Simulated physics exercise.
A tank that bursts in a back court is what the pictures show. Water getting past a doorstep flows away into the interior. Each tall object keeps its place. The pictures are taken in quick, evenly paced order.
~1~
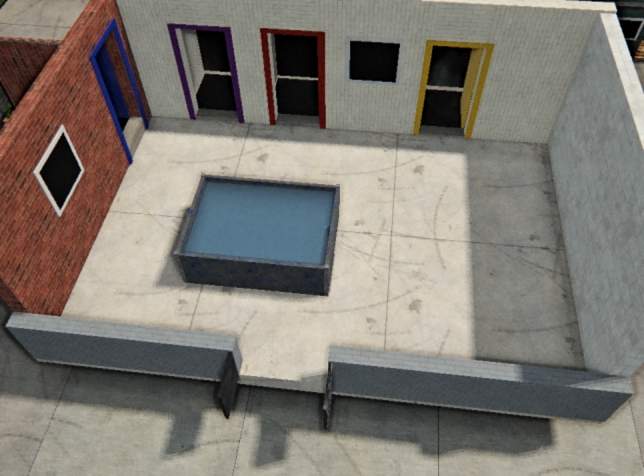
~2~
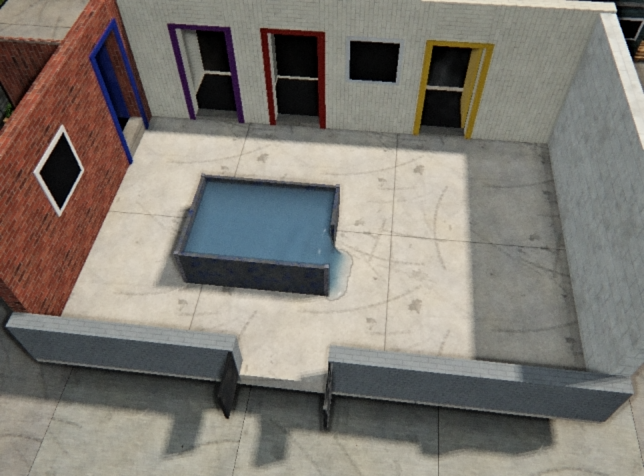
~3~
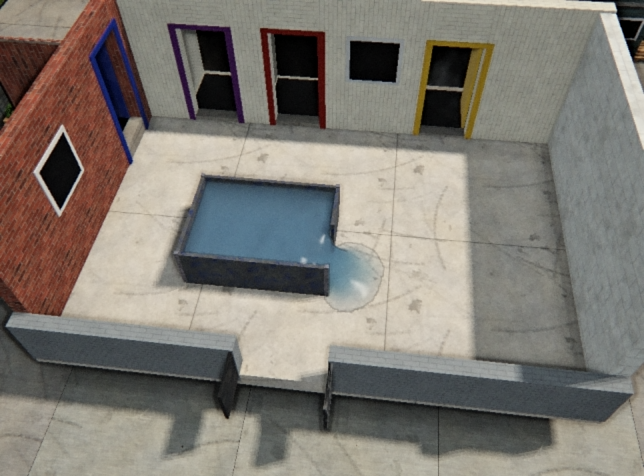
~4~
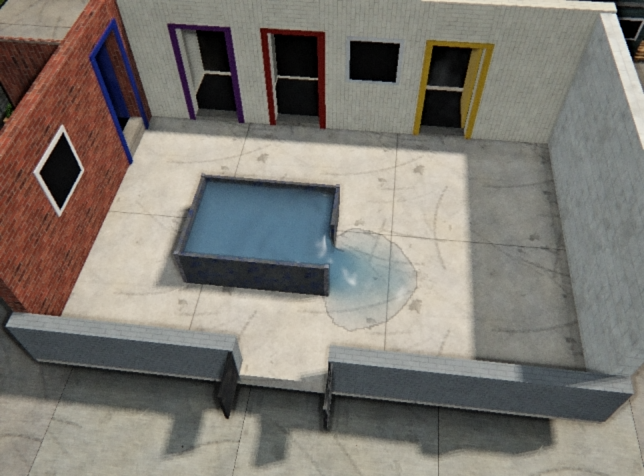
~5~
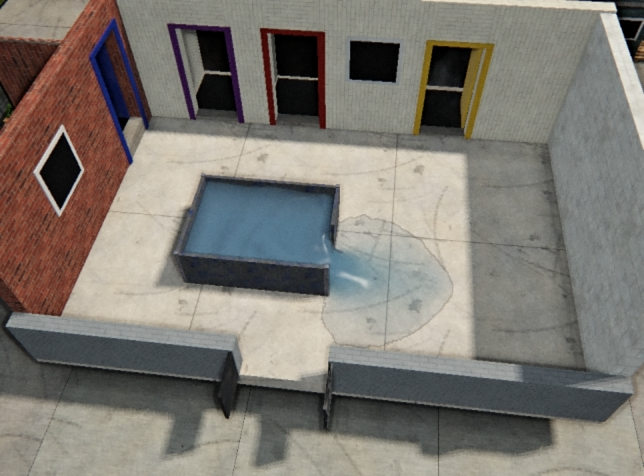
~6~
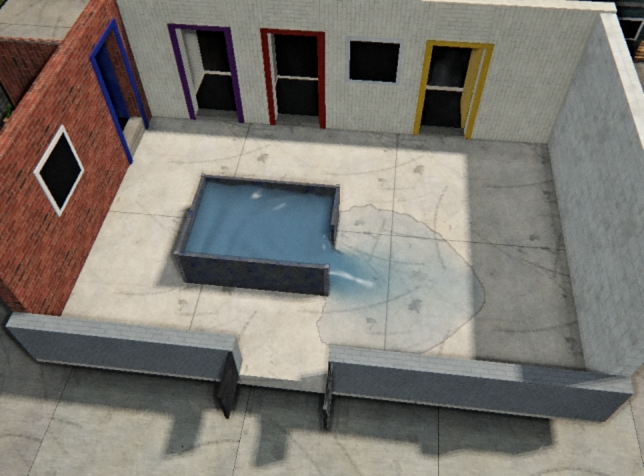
A dark rectangular tank of water sat in a walled courtyard until its right side gave way, and water poured out through the gap and spread across the pale floor in a widening puddle.
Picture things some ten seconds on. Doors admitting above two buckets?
Purple door not above, red door not above, blue door not above, yellow door above.
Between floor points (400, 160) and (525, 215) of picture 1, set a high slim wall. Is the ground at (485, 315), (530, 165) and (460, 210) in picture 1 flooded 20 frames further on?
Taking the points in order, they are inundated, inundated and inundated.
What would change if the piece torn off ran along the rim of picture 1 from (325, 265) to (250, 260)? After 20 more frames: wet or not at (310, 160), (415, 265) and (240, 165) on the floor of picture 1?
Following the listed order, the three come out not reached, not reached and not reached.
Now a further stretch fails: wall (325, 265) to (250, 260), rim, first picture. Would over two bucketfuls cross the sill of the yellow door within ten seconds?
The answer: Yellow door remains below the line.
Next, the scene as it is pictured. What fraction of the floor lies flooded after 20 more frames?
I reckon around 35 %.
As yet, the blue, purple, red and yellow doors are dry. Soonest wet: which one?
Result: The door marked yellow is first.
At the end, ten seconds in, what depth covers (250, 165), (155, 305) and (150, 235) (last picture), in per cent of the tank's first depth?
Readings in order: Around 4, 2 and 0 %.
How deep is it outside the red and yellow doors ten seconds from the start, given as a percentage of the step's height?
The first comes to about 40 percent, the second to about 180 percent.
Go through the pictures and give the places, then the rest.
The first frame shows the water tank at (261, 222) is whole and still.
In the second frame, water pours out at (328, 265) and has run to (329, 298).
In the third frame, water pours out at (328, 265) and has run to (377, 265).
In the fourth frame, water pours out at (328, 266) and has run to (409, 289).
In the fifth frame, the front is at (447, 293), out from the gap at (328, 265).
In the sixth frame, water pours out at (328, 265) and has run to (478, 299).
A moment on, water covers 30 % of the floor; the purple door not reached, the red door not reached, the blue door not reached, the yellow door not reached.
Next, water covers 35 % of the floor; the purple door not reached, the red door not reached, the blue door not reached, the yellow door not reached.
Then, water covers 35 % of the floor; the purple door not reached, the red door not reached, the blue door not reached, the yellow door not reached.
Later, water covers 55 % of the floor; the purple door not reached, the red door wet at the sill, nothing in, the blue door not reached, the yellow door under two buckets in.
In the end, water covers 90 % of the floor; the purple door wet at the sill, nothing in, the red door wet at the sill, nothing in, the blue door wet at the sill, nothing in, the yellow door over two buckets in.
